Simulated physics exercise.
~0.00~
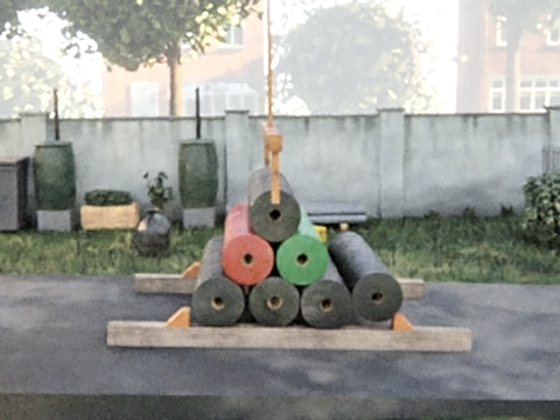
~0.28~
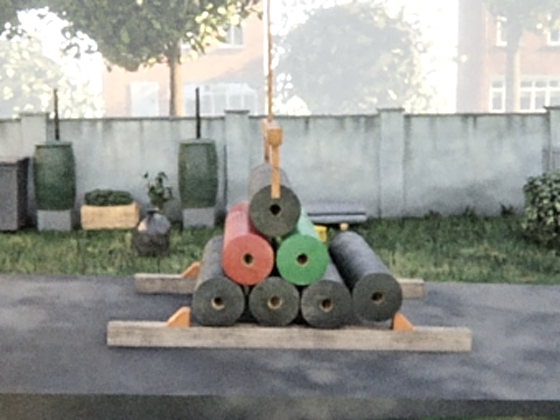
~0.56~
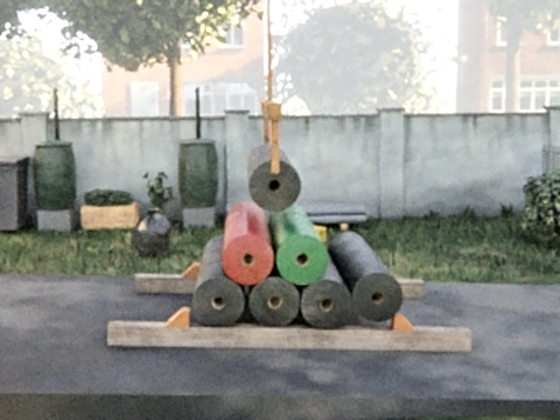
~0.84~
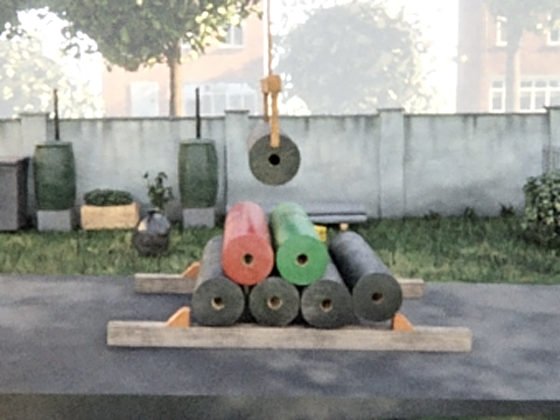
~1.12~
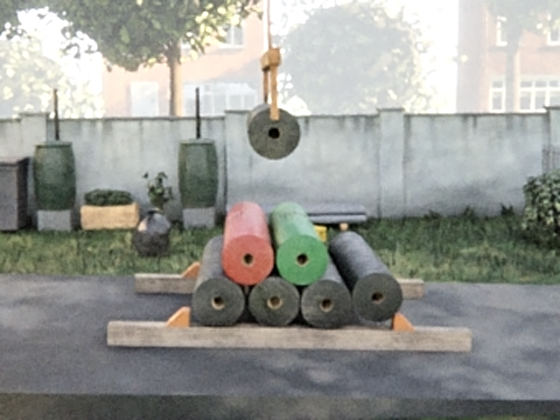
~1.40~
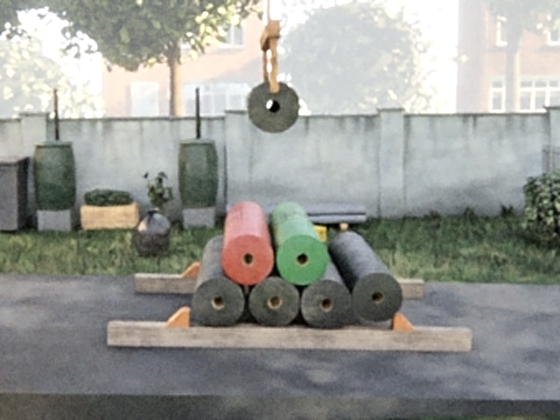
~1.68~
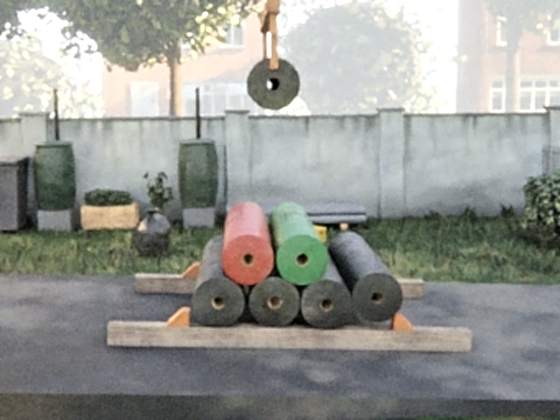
The dark roll on top of a neat stack was lifted straight up by an orange hook on a line until it hung high above the rest, while the red and green rolls and the dark ones beneath them stayed in place.
